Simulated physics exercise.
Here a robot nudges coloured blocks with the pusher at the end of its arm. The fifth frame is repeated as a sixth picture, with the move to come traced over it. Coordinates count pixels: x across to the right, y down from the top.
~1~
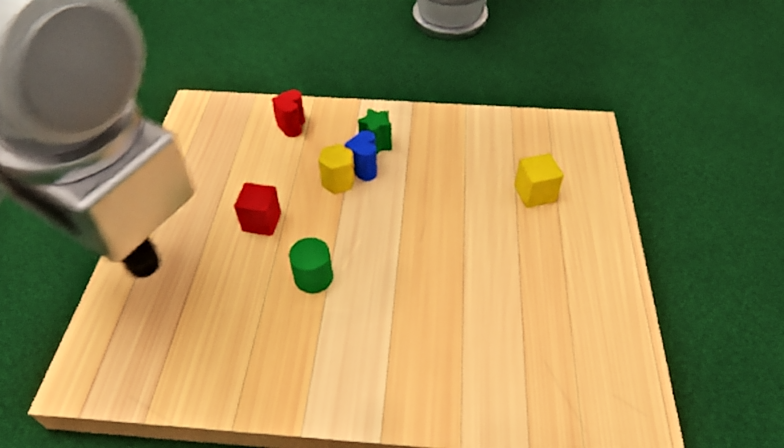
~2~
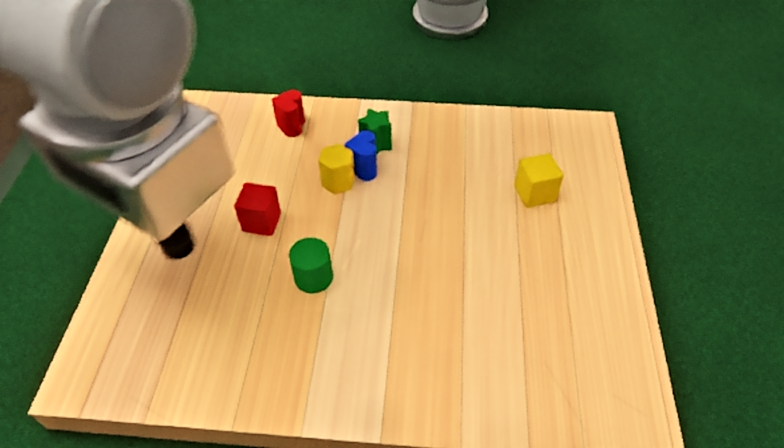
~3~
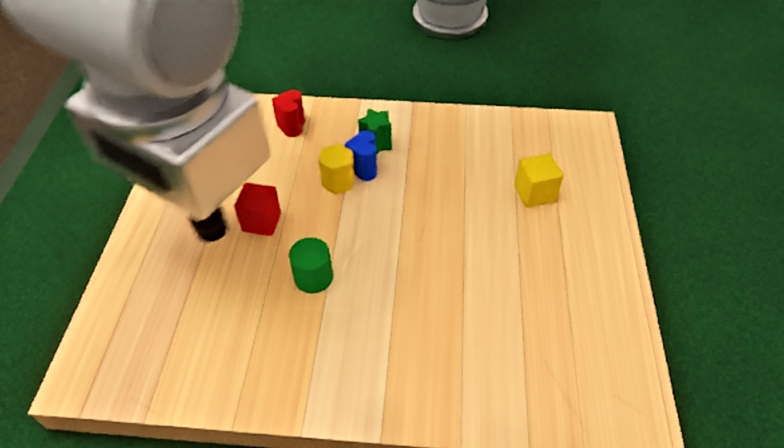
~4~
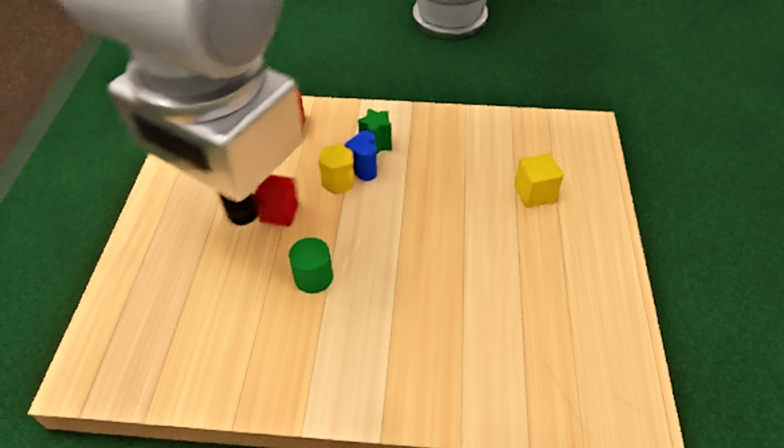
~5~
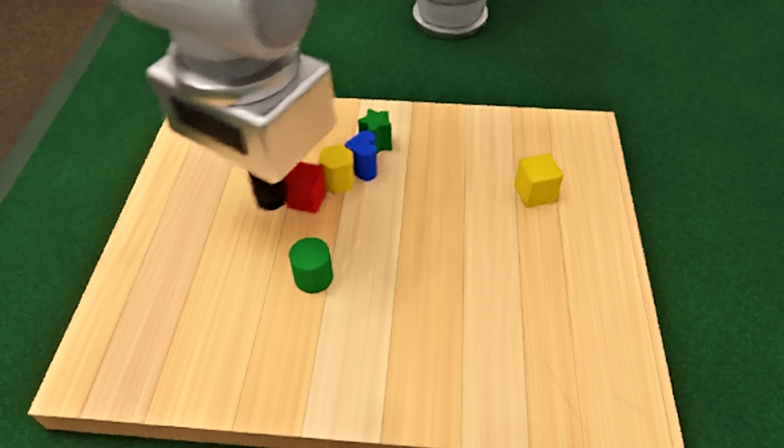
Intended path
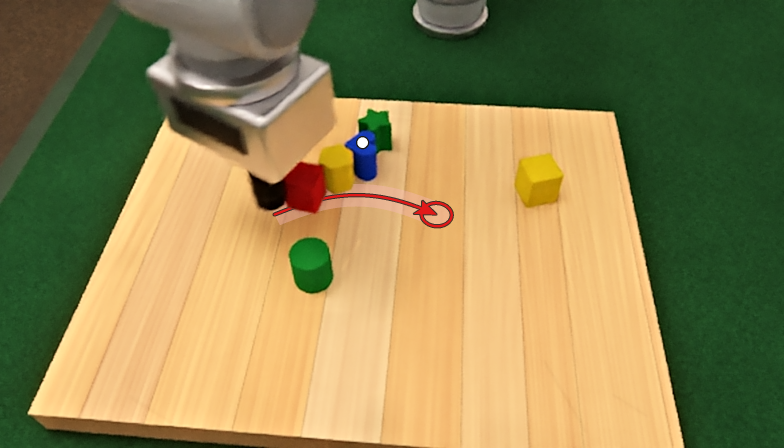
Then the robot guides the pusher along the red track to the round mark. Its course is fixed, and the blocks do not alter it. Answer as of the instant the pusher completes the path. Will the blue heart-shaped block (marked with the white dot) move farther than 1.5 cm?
I expect so.
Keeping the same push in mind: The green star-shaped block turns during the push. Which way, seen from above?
The answer is counter-clockwise.
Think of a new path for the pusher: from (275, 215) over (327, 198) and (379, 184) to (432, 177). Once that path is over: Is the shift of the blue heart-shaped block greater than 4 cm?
Final answer: Yes.
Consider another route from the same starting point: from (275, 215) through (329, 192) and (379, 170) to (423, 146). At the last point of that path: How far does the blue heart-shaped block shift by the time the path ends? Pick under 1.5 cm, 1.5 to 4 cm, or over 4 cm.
The shift is above 4 cm.
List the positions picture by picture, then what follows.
In the first picture, pusher's lower end (145, 265); red square piece (255, 196); yellow hexagonal block (336, 156); blue heart-shaped block (363, 143); green star-shaped block (376, 118).
In the second picture, pusher (179, 248); blocks still.
In the third picture, pusher (212, 231); blocks still.
In the fourth picture, pusher (242, 215); red square piece (274, 187).
In the fifth picture, pusher (271, 201); red square piece (303, 174); yellow hexagonal block (336, 156); blue heart-shaped block (363, 143); green star-shaped block (376, 118).
Drawn move, from (275, 215) over (329, 198) and (384, 198) to (437, 214); the dot is on the blue heart-shaped block.
What follows on the original path. One third of the way, pusher (327, 183); red square piece (359, 160); yellow hexagonal block (372, 139); blue heart-shaped block (399, 128), turned 20° clockwise; green star-shaped block (388, 111), turned 70° anticlockwise.
Two thirds of the way, pusher (384, 184); red square piece (403, 150), turned 45° anticlockwise; yellow hexagonal block (387, 129), turned 45° anticlockwise; blue heart-shaped block (414, 121), turned 25° clockwise; green star-shaped block (389, 107), turned 75° anticlockwise.
At the end, pusher (438, 200); red square piece (409, 152), turned 70° anticlockwise; yellow hexagonal block (387, 129), turned 45° anticlockwise; blue heart-shaped block (414, 121), turned 25° clockwise; green star-shaped block (389, 107), turned 75° anticlockwise.
